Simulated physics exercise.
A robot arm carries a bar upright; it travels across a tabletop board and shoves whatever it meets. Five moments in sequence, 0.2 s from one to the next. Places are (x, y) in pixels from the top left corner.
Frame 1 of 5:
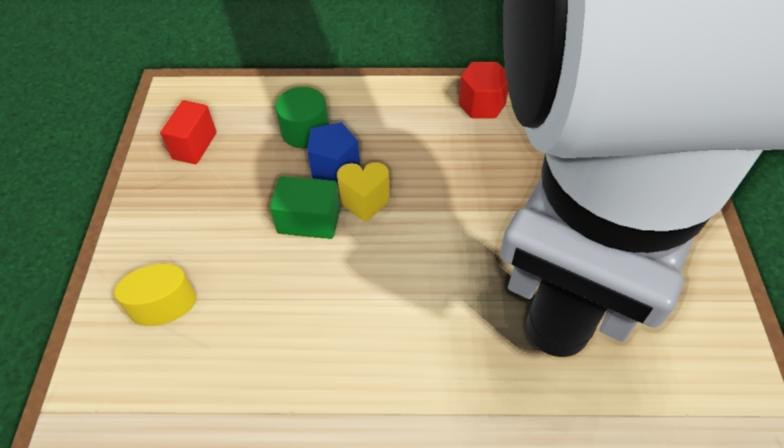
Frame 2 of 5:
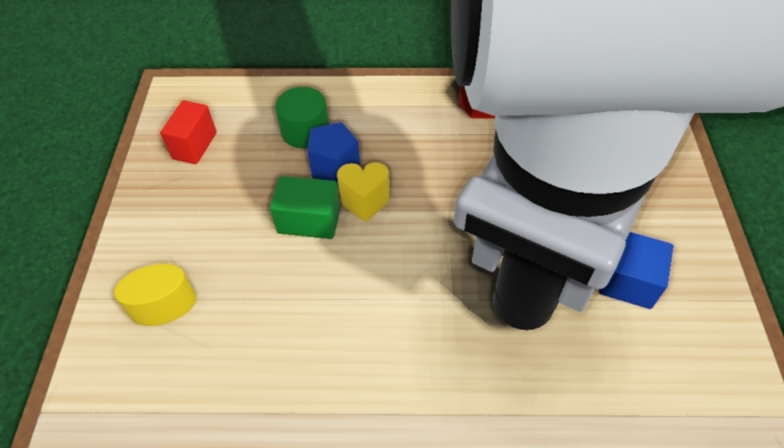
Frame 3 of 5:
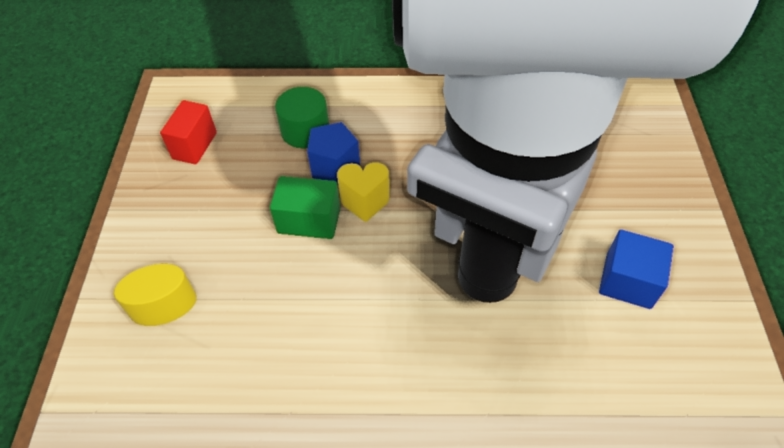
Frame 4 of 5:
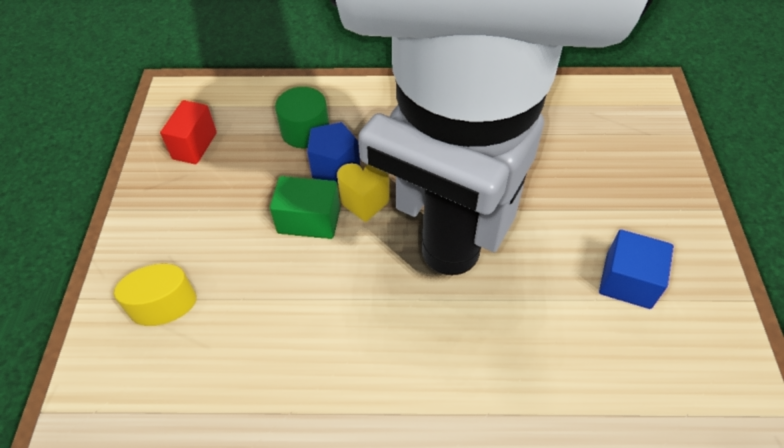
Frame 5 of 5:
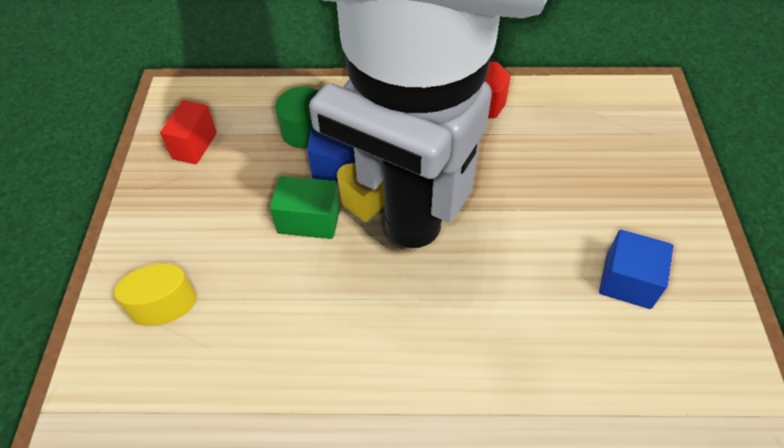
At the start, a white and grey robot arm with a black tip is over the right side of a wooden board scattered with coloured blocks. The arm moves steadily left and slightly up the board, uncovering a blue cube, until its tip is beside the partly hidden yellow heart, while the blocks stay still.
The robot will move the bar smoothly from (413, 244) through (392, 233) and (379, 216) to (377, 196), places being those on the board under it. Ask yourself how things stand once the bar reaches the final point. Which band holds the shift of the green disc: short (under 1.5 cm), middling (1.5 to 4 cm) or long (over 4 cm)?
The move is short, under 1.5 cm.
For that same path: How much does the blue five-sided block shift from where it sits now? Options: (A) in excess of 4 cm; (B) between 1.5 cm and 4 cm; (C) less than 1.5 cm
B: Between 1.5 cm and 4 cm.
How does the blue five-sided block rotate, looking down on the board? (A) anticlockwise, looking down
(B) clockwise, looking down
I choose B.
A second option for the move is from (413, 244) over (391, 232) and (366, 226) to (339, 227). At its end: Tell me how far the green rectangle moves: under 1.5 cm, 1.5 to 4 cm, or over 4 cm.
It slides somewhere between 1.5 and 4 cm.
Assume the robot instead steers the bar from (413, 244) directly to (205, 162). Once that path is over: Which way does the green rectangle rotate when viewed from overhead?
Its rotation is counterclockwise.
On the path given first. Halfway along, bar at (383, 206); yellow heart at (358, 169).
At the end, bar at (376, 177); green disc at (297, 96); green rectangle in place; blue five-sided block at (318, 127), turned 35° clockwise; yellow heart at (337, 153), turned 20° anticlockwise.
